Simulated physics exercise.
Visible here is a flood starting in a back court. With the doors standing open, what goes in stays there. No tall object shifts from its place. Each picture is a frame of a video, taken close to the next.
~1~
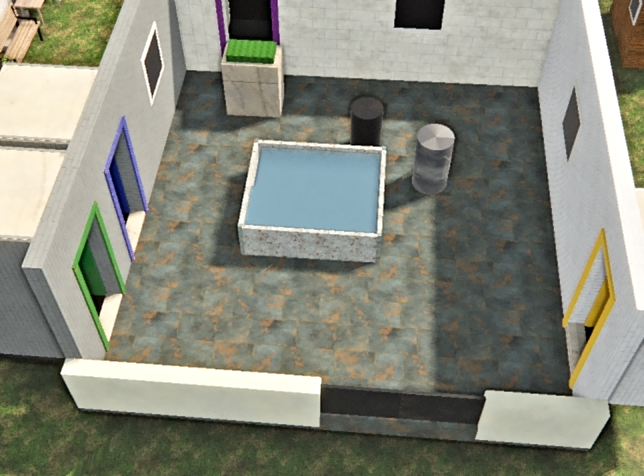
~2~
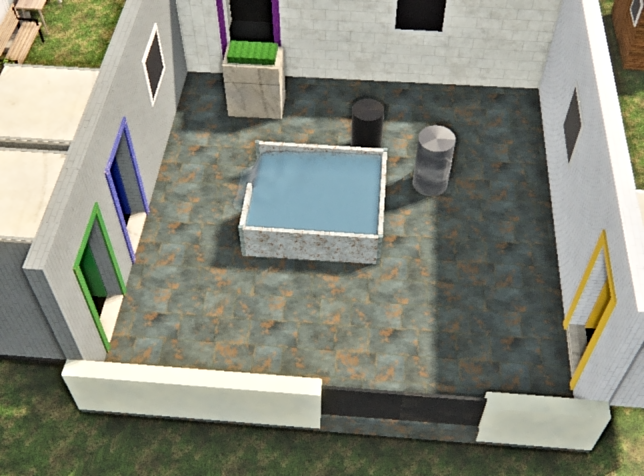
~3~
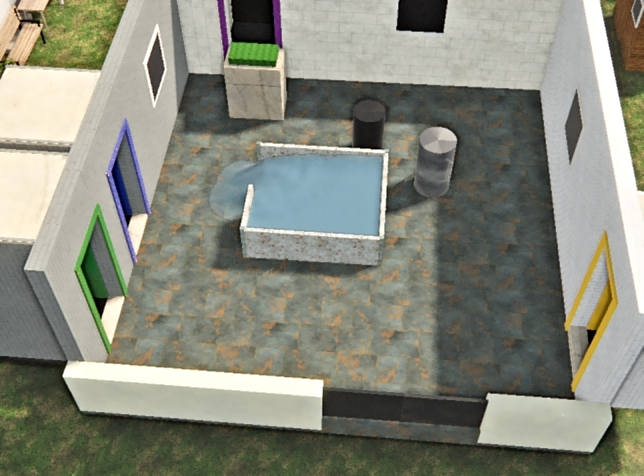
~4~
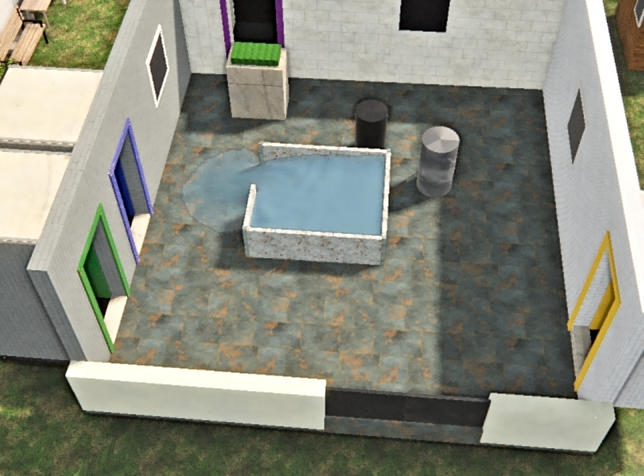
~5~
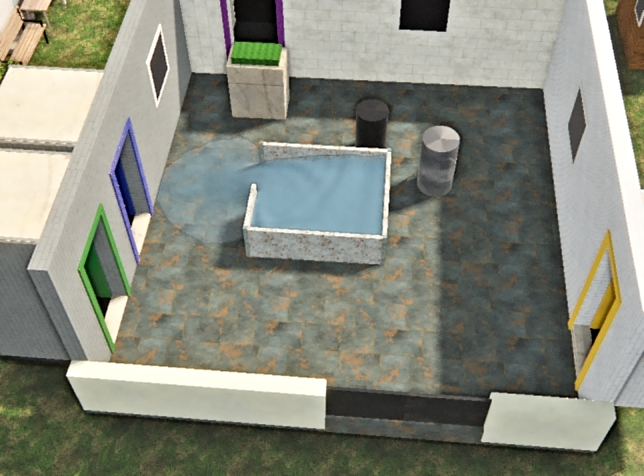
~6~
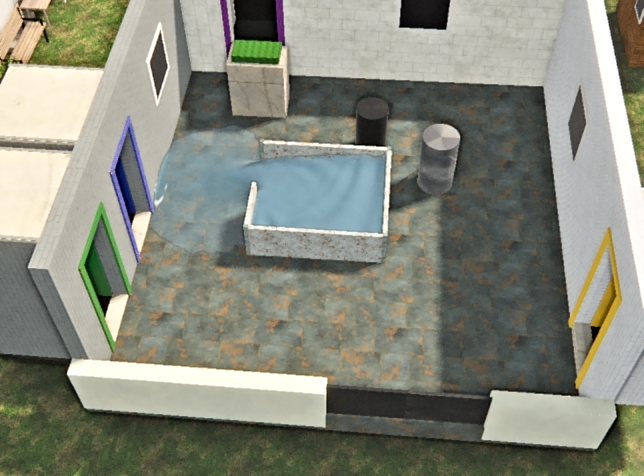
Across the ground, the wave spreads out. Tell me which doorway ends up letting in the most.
That would be the blue doorway.
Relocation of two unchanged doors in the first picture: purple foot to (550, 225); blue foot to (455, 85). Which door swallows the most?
My pick: The green door.
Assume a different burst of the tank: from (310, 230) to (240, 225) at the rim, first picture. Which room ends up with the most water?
My pick is the green one.
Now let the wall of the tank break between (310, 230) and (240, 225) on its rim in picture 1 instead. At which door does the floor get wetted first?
That would be the green one, I reckon.
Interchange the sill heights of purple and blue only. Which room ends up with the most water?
Largest inflow: The purple-painted one.
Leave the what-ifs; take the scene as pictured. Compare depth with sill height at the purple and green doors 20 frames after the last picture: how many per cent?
Close to 90 per cent for the first one and close to 160 per cent for the second.
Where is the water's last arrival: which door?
The one in yellow.
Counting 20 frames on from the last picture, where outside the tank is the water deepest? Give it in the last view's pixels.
Check close to (192, 74).
A moment on, water covers 15 % of the floor; green door not reached, purple door not reached, blue door a trickle in, yellow door not reached.
Next, water covers 20 % of the floor; green door wet at the sill, nothing in, purple door wet at the sill, nothing in, blue door some in, yellow door not reached.
Then, water covers 35 % of the floor; green door a trickle in, purple door wet at the sill, nothing in, blue door some in, yellow door not reached.
Later, water covers 65 % of the floor; green door a trickle in, purple door a trickle in, blue door a lot in, yellow door not reached.
In the end, water covers 95 % of the floor; green door some in, purple door a trickle in, blue door a lot in, yellow door wet at the sill, nothing in; the blue door has let in the most.
